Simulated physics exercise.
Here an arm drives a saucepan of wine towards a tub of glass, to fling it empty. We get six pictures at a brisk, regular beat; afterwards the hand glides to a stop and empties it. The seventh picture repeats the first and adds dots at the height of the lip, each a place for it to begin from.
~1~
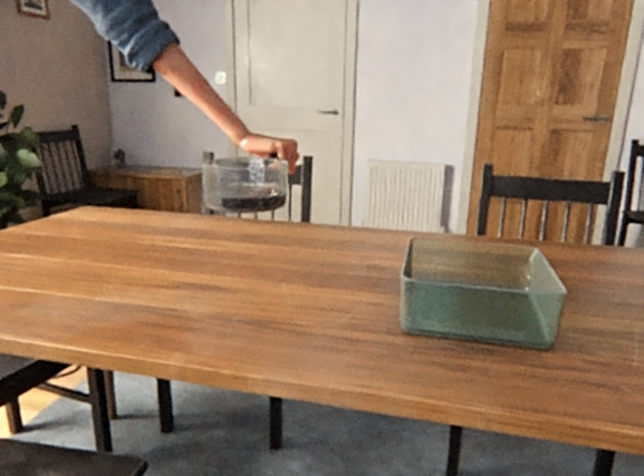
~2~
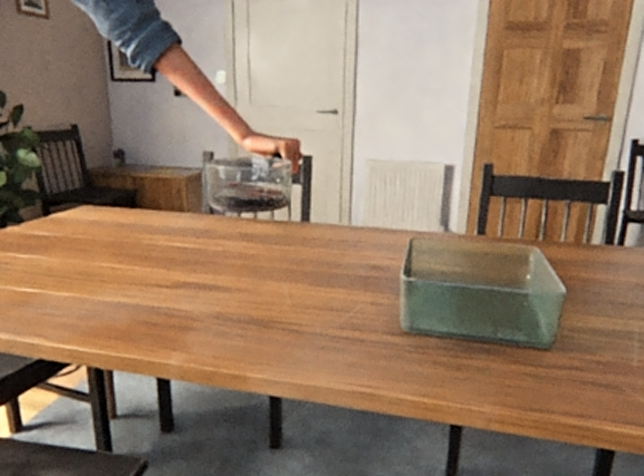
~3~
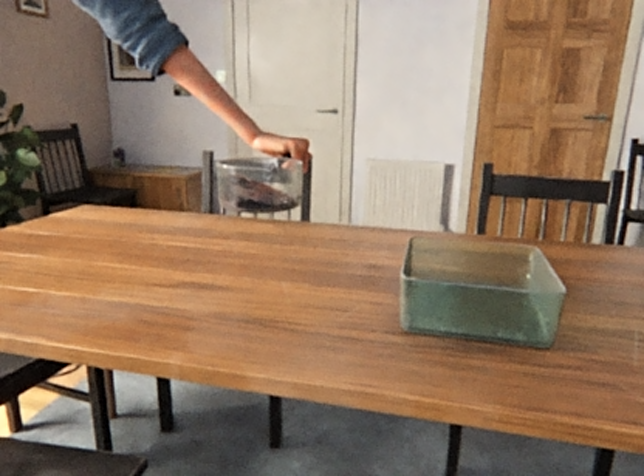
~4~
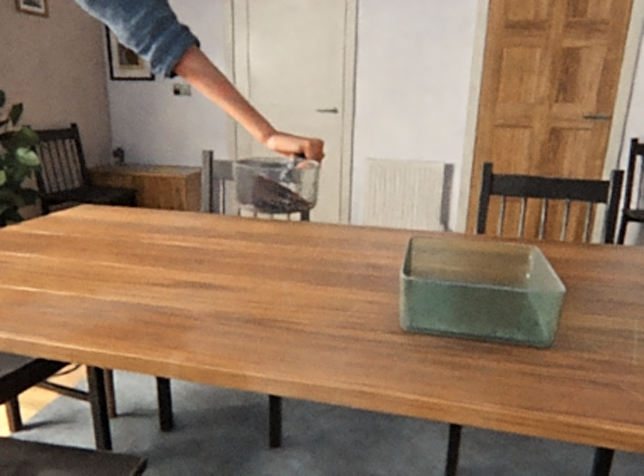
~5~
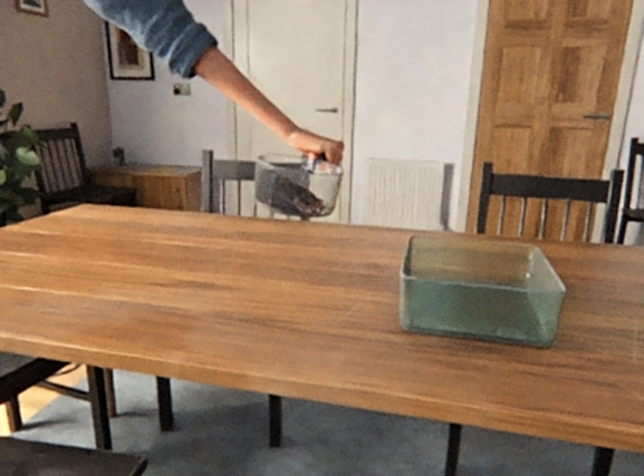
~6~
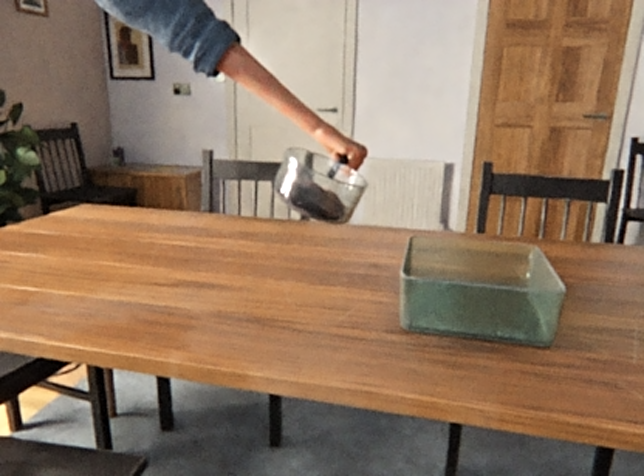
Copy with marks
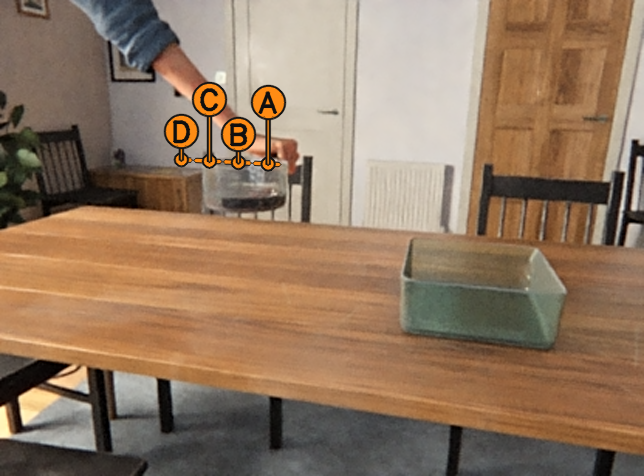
A hand holding a clear pot of dark liquid moved it slowly to the right above a wooden table, then tilted it toward a greenish glass tub, with the liquid still inside.
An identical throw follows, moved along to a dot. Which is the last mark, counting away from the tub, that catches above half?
That is place A.
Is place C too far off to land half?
Yes, it does.
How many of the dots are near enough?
One.
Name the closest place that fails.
That is place B.
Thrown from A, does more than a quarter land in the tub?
Yes, clearly.
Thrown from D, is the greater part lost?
Yes, it does.
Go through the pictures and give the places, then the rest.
Upright, lip at (284, 164); tub from (400, 328) to (554, 347); nothing has left yet.
Upright, lip at (288, 164); nothing has left yet.
Upright, lip at (299, 164); nothing has left yet.
Upright, lip at (317, 165); nothing has left yet.
Tipped about 9°, lip at (341, 172); nothing has left yet.
Tipped about 22°, lip at (366, 184); nothing has left yet.
On the marked copy, A at (268, 164); B at (238, 162); C at (209, 161); D at (181, 159).
For place A, about 68 % lands in the tub, 24 % falls short and 8 % goes beside or beyond.
For place B, about 37 % lands in the tub, 57 % falls short and 6 % goes beside or beyond.
For place C, about 14 % lands in the tub, 82 % falls short and 3 % goes beside or beyond.
For place D, about 4 % lands in the tub, 93 % falls short and 3 % goes beside or beyond.
